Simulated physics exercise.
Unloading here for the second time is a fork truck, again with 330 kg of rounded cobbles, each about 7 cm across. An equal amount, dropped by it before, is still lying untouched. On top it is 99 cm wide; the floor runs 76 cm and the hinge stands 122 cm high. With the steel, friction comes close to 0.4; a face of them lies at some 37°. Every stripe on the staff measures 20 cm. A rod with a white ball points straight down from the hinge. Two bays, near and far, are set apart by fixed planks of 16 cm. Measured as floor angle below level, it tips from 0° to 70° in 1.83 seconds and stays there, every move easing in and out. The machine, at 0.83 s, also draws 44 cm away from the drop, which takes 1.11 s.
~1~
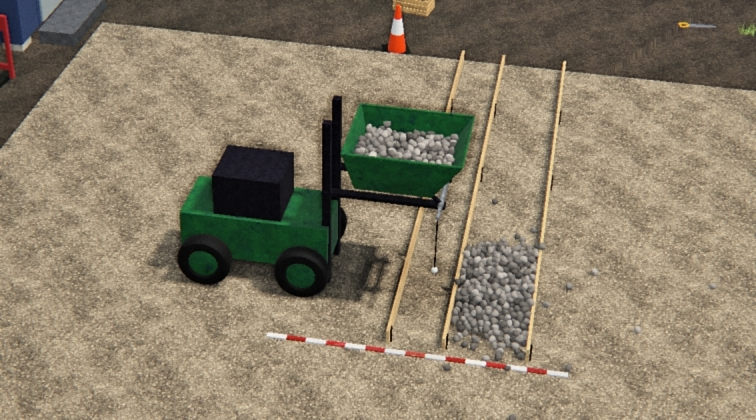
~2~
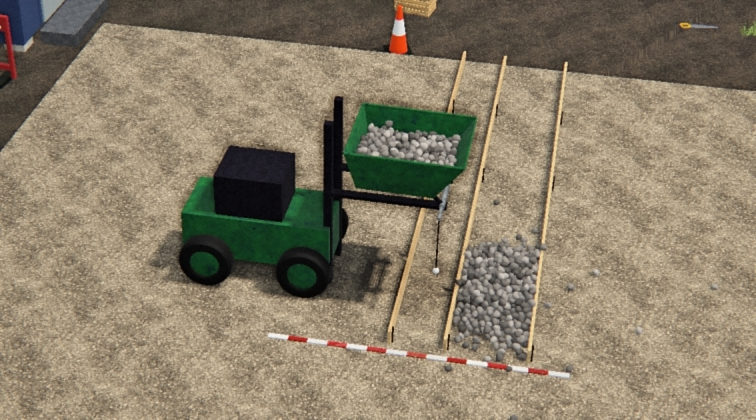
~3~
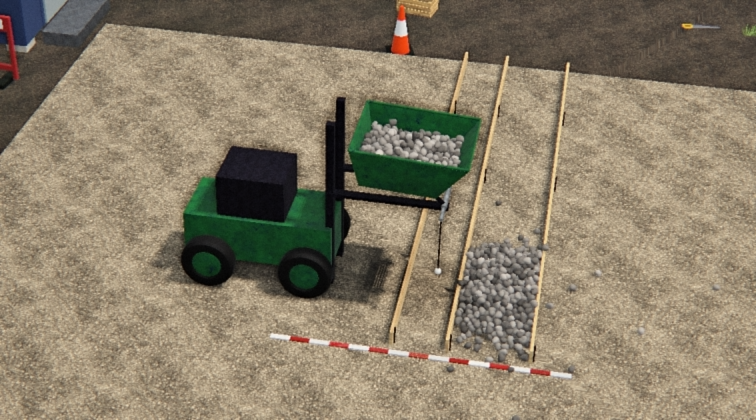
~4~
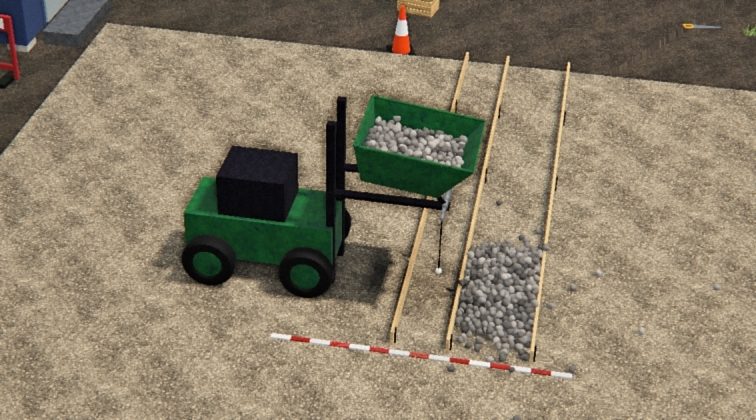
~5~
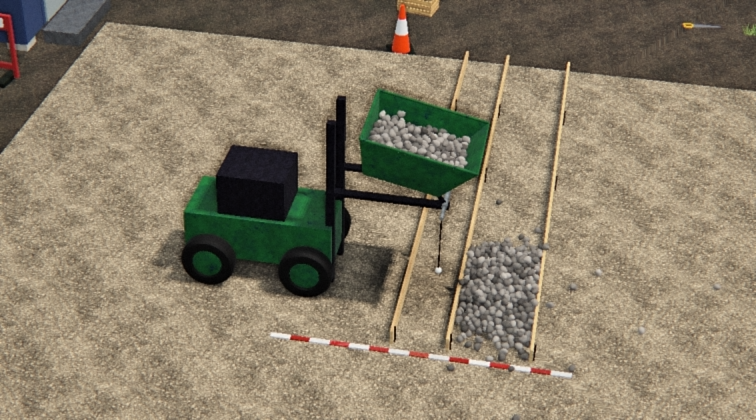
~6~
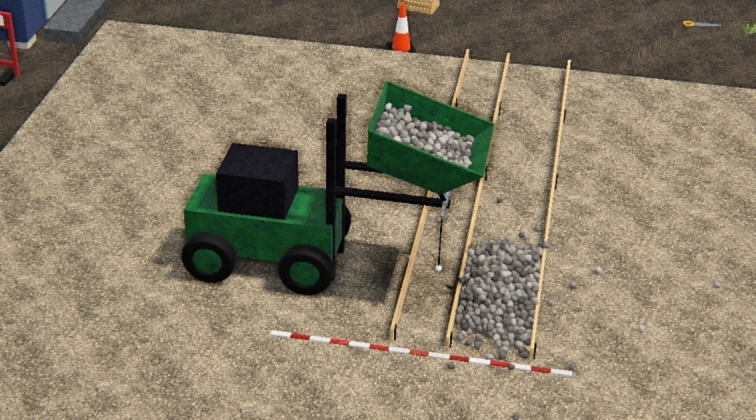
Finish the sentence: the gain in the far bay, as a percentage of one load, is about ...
... 82 per cent.
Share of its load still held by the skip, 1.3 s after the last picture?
Roughly 70 parts in a hundred of the load.
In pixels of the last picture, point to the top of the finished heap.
I'd put the top near (491, 255).
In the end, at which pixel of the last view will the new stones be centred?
Their middle is at about (491, 273).
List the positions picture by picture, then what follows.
In the first picture, lip at (462, 168), floor tilted 0°, highest stones at (409, 139). The earlier load is highest near (491, 275), 24 cm above ground level, 98 % in the far bay, 1 % past the last board.
In the second picture, the skip is at 1°, its lip at (465, 169); the top of the load is at (405, 138).
In the third picture, lip at (469, 171), floor tilted 3°, highest stones at (390, 134).
In the fourth picture, the skip is at 7°, its lip at (474, 172); the top of the load is at (389, 130).
In the fifth picture, the skip is at 12°, its lip at (478, 175); the top of the load is at (389, 126).
In the sixth picture, the skip is at 18°, its lip at (483, 176); the top of the load is at (394, 118).
Then, 0.8 s after the last picture the floor is at 59°; in per cent of one load, 99 in the skip, 99 in the far bay, 1 past the last board; the foremost stones are at (592, 297).
Then, 1.3 s after the last picture the floor is at 70°; in per cent of one load, 68 in the skip, 130 in the far bay, 2 past the last board; the foremost stones are at (594, 299).
Then, 1.8 s after the last picture the floor is at 70°; in per cent of one load, 47 in the skip, 1 in the near bay, 148 in the far bay, 3 past the last board; the foremost stones are at (605, 295).
Then, 4.2 s after the last picture the floor is at 70°; in per cent of one load, 0 in the skip, 13 in the near bay, 180 in the far bay, 6 past the last board; the foremost stones are at (615, 300). Net gain in the far bay, 82.
